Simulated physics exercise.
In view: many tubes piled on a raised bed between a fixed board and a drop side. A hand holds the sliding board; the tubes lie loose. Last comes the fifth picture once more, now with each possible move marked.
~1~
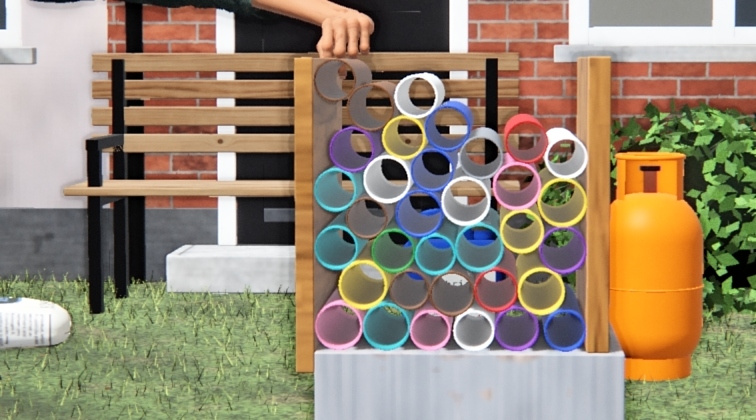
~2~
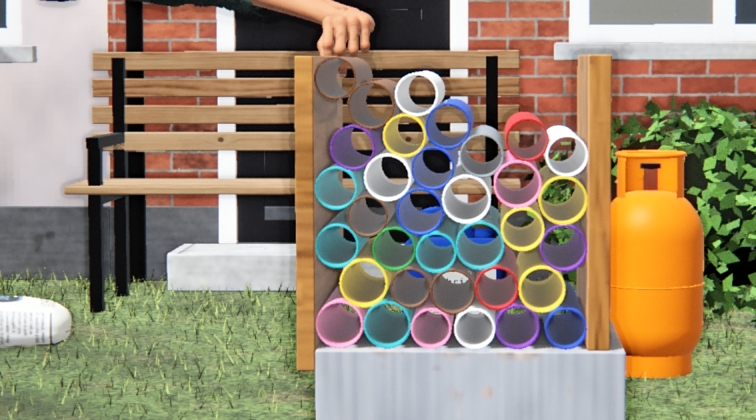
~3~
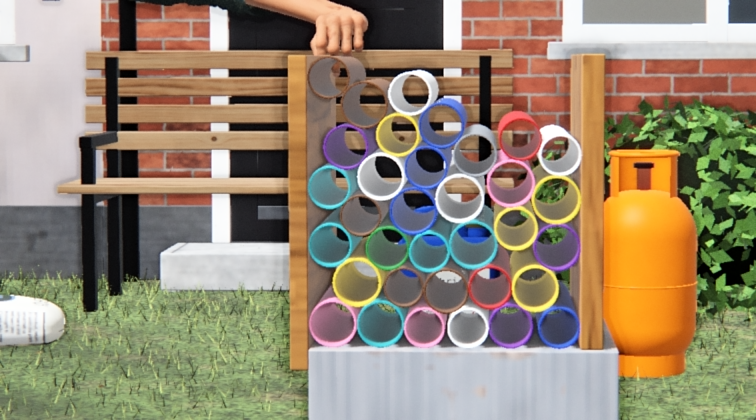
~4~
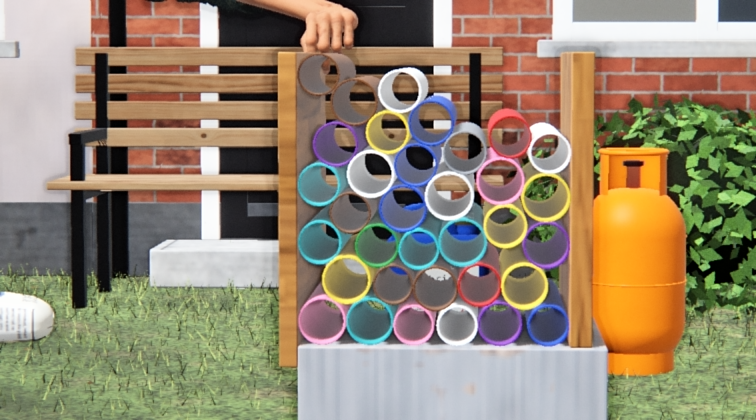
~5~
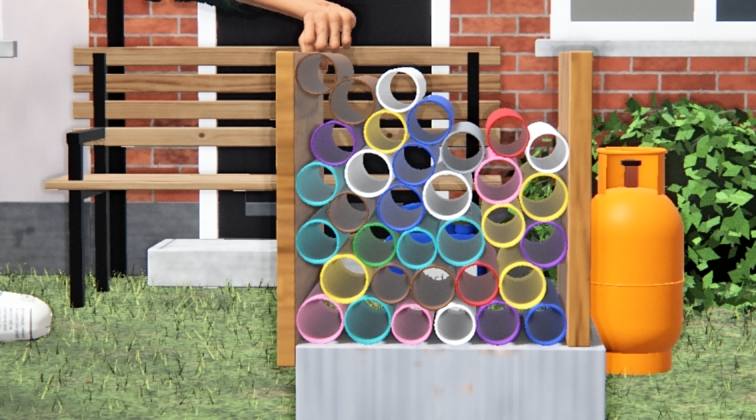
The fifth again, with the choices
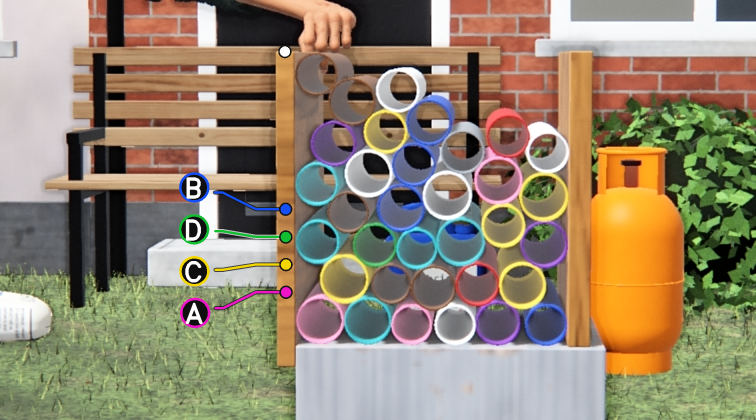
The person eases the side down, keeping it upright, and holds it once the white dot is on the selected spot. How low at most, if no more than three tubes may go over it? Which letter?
Stop at B.
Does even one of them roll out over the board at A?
At A: Yes.
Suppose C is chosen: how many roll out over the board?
With C, four.
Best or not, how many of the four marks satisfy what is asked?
One of the four.
On the marked copy, A at (286, 292); B at (286, 209); C at (286, 265); D at (286, 237); the white dot at (285, 51).
Following B. Soon after the start, top of the board (295, 121).
Later, top of the board (296, 201).
In the end, top of the board (296, 209), one out over the board.
As for the rest, A more than three out over the board; C four out over the board; D four out over the board.
